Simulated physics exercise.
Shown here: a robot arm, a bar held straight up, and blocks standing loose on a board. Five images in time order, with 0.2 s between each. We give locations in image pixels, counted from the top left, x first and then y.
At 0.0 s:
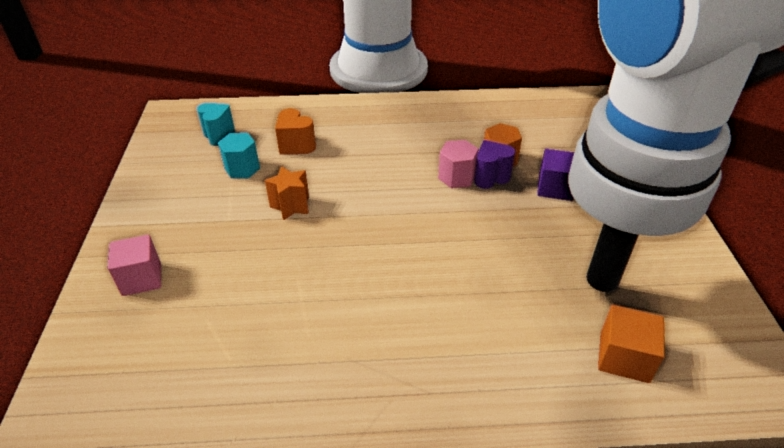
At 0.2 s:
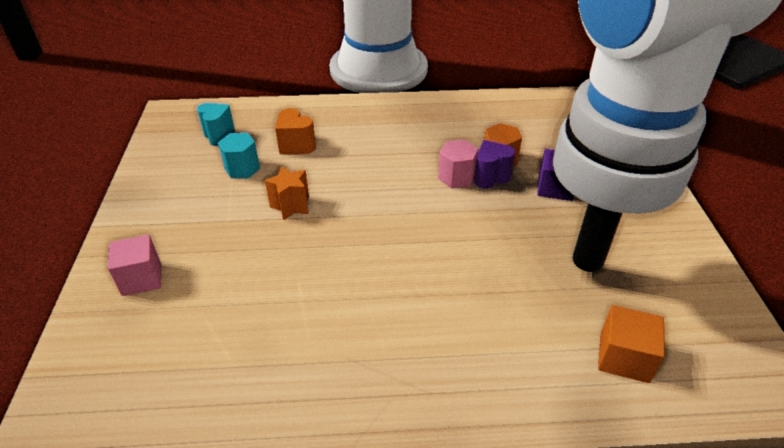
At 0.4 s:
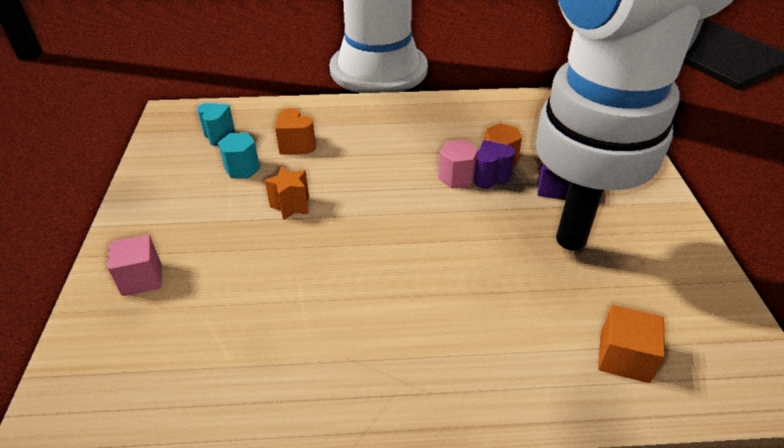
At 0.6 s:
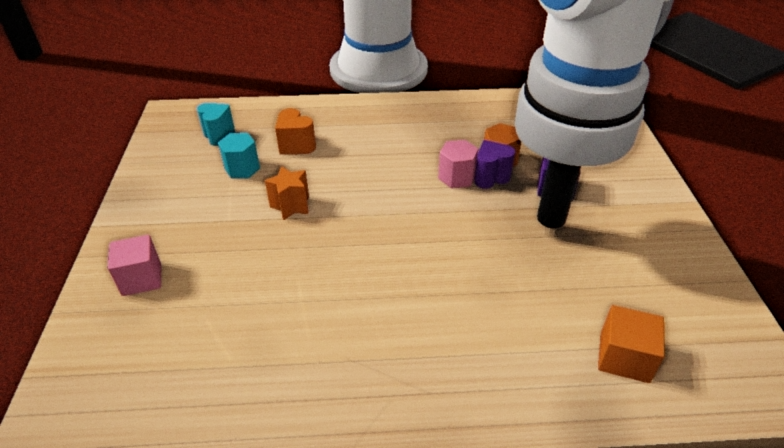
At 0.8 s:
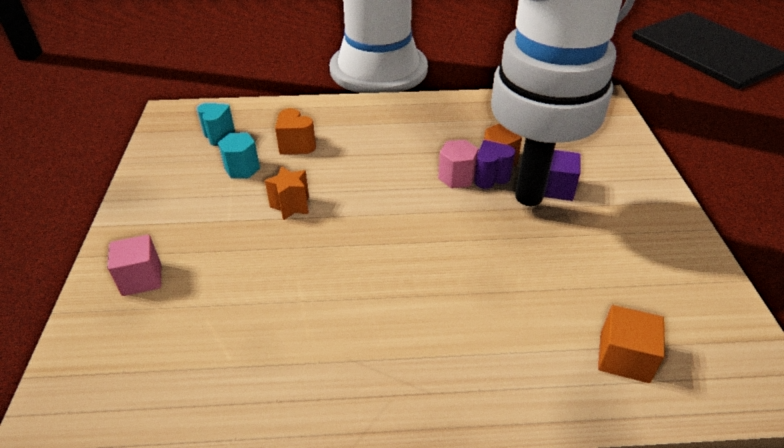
At the start, a robot arm holds a black bar upright near an orange cube at the right of a wooden board scattered with colourful blocks. The arm moves steadily away and to the left, bringing the bar beside the purple blocks, while every block stays still.
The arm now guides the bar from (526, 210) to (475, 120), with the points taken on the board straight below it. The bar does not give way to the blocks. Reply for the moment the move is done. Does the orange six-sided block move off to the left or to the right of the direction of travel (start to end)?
It shifts rightward.
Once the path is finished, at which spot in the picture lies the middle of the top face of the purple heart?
The centre of its top face lies at (479, 136).
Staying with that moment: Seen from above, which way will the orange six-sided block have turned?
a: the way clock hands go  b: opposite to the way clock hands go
a.
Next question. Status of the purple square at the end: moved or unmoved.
The block stays on its spot.
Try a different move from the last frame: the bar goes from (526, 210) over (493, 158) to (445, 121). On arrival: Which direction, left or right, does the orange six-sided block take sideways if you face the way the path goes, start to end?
Goes right.
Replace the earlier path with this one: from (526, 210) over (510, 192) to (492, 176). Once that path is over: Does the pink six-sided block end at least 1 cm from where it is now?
Yes, it checks out.
The first path, step by step. One third of the way, bar at (510, 165); pink six-sided block at (454, 149); purple heart at (485, 143), turned 35° anticlockwise; orange six-sided block at (503, 126).
Two thirds of the way, bar at (493, 135); pink six-sided block at (454, 149); purple heart at (479, 136), turned 90° anticlockwise; orange six-sided block at (500, 104), turned 50° clockwise.
At the end, bar at (477, 109); pink six-sided block at (454, 149); purple heart at (479, 136), turned 90° anticlockwise; orange six-sided block at (502, 88), turned 105° clockwise; purple square not moved.
